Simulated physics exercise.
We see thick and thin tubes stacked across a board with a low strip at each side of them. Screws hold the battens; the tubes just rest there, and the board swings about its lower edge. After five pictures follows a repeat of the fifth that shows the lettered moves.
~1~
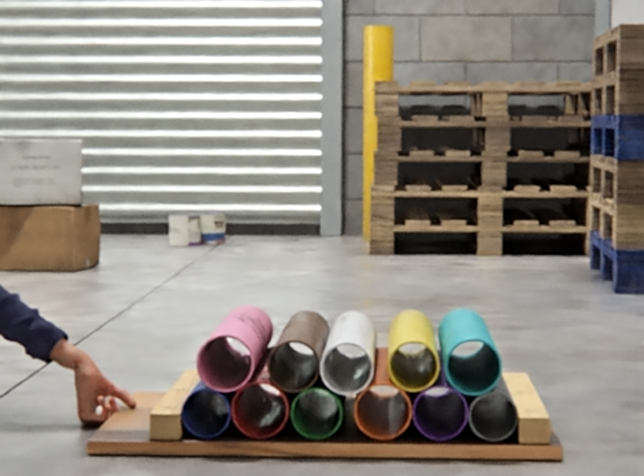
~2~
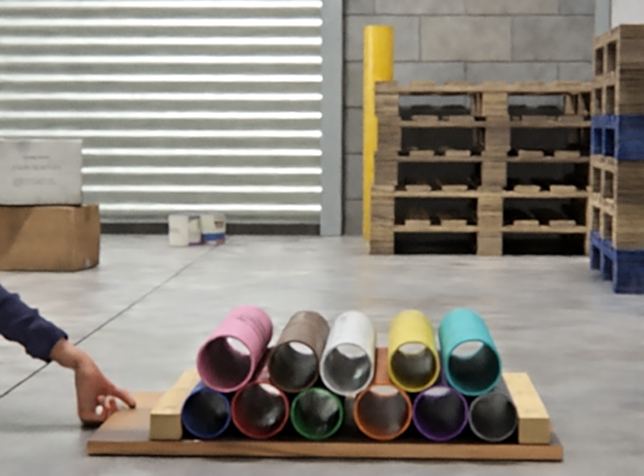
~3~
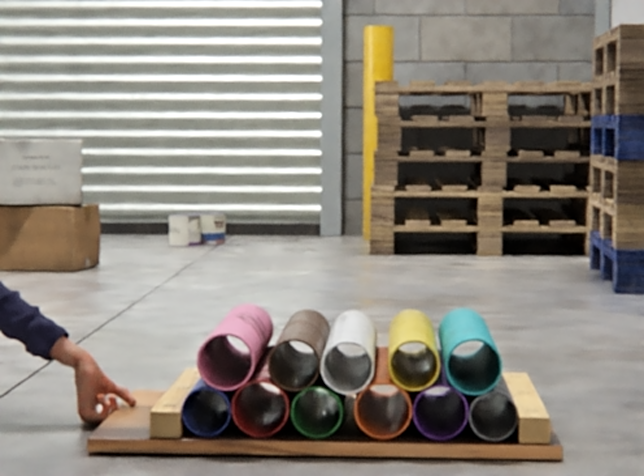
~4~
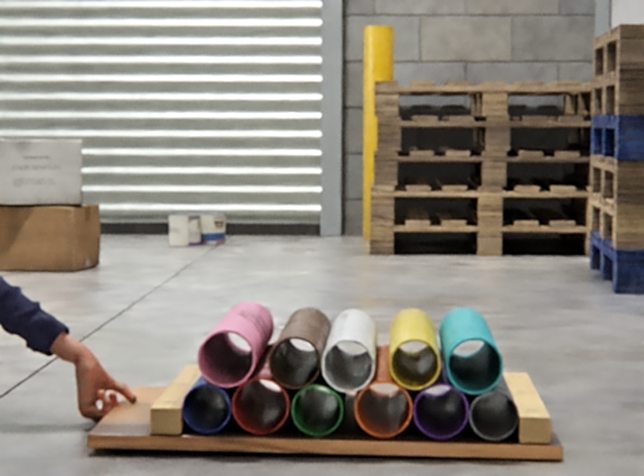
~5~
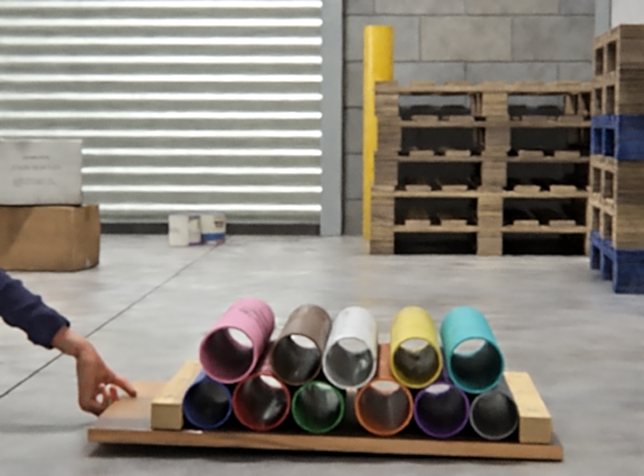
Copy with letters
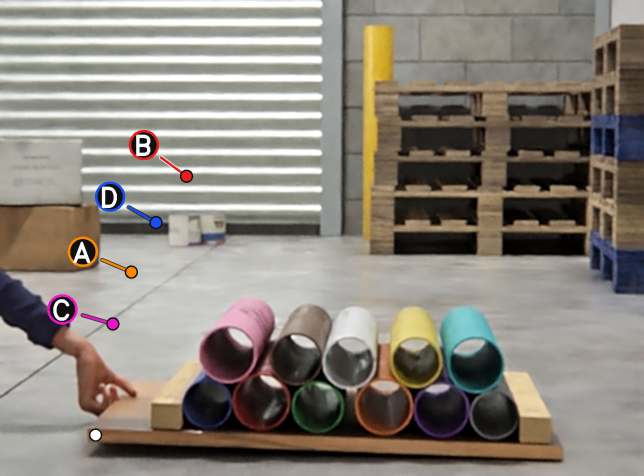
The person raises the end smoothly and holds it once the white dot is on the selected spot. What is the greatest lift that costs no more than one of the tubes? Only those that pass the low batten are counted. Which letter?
It can be raised to A.
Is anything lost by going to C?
No, at C.
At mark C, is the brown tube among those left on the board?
The brown tube: Yes.
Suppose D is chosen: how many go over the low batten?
With D, four.
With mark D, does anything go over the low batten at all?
Yes.
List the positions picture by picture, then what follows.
In the first picture, blue tube (206, 413); red tube (260, 409); green tube (317, 413).
In the second picture, green tube (317, 413); orange tube (383, 411).
In the third picture, board (329, 409); blue tube (207, 411); red tube (260, 408); yellow tube (414, 365).
In the fourth picture, board (329, 407); blue tube (207, 408); red tube (260, 406).
In the fifth picture, board (330, 405); blue tube (207, 404); red tube (261, 402).
On the marked copy, A at (131, 272); B at (187, 176); C at (113, 324); D at (156, 223); the white dot at (95, 435).
Following A. Soon after the start, board at 15°.
Later, board at 22°.
In the end, board at 22°, one over the low batten (turquoise).
As for the rest, B five over the low batten; C none over the low batten; D four over the low batten (white, yellow, turquoise, brown).
